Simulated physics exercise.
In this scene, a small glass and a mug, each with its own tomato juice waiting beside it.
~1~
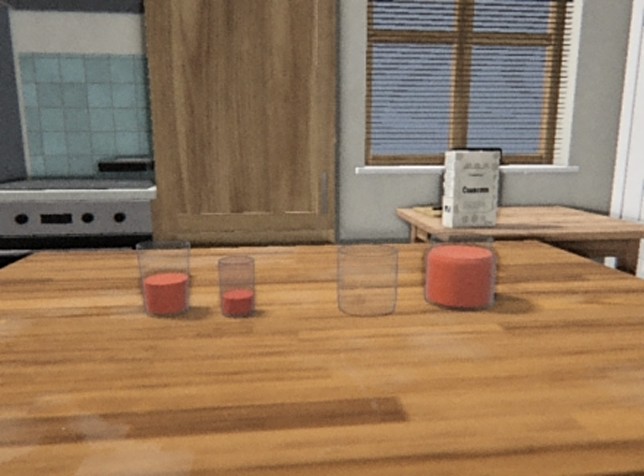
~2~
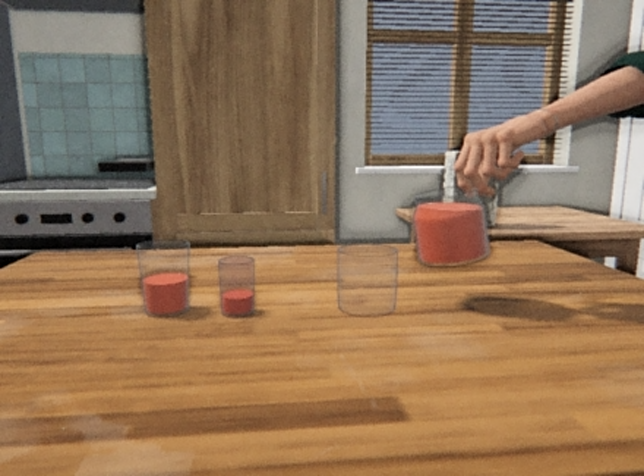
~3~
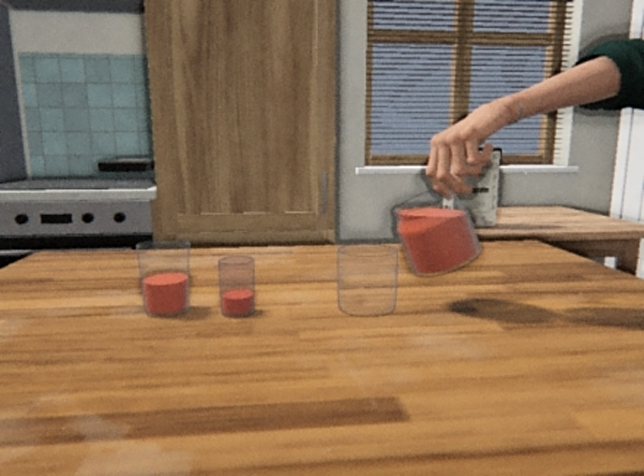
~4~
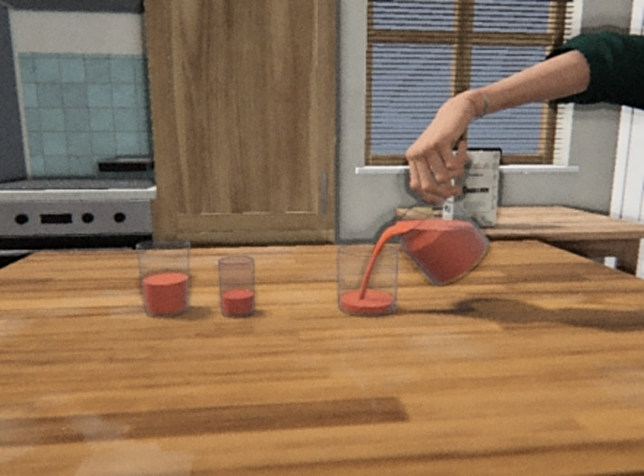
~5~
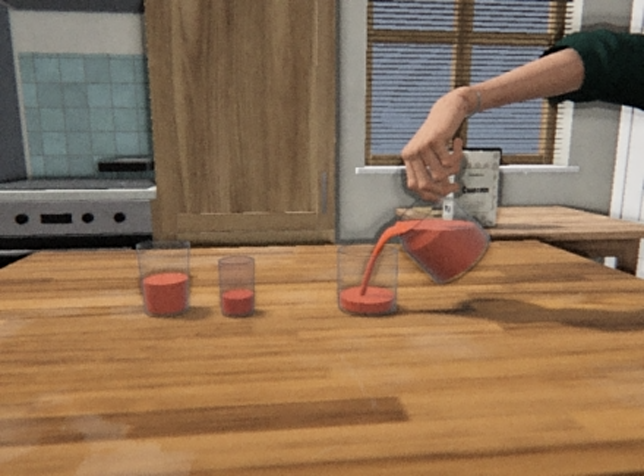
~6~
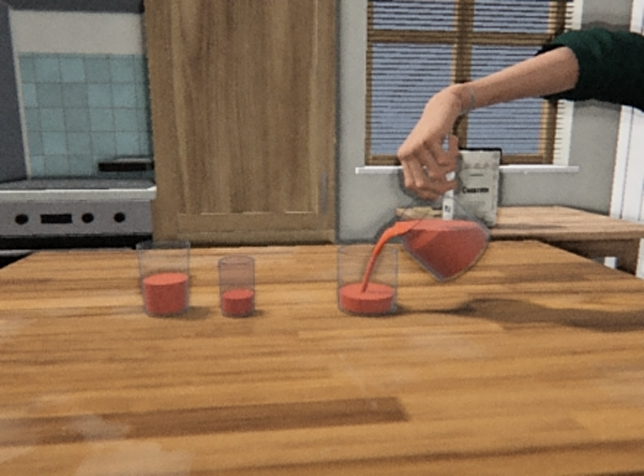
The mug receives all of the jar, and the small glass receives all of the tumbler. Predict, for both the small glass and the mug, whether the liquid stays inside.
Small glass: No, it spills; mug: No, it spills.
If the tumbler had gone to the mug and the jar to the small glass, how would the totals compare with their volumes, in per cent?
Taking them in order, that works out to 30 and 510 in a hundred.
Next, the mug is about three quarters full.
After that, the mug is full to the brim with a puddle round it.
Finally, the small glass is full to the brim with a puddle round it; the mug is full to the brim with a puddle round it.
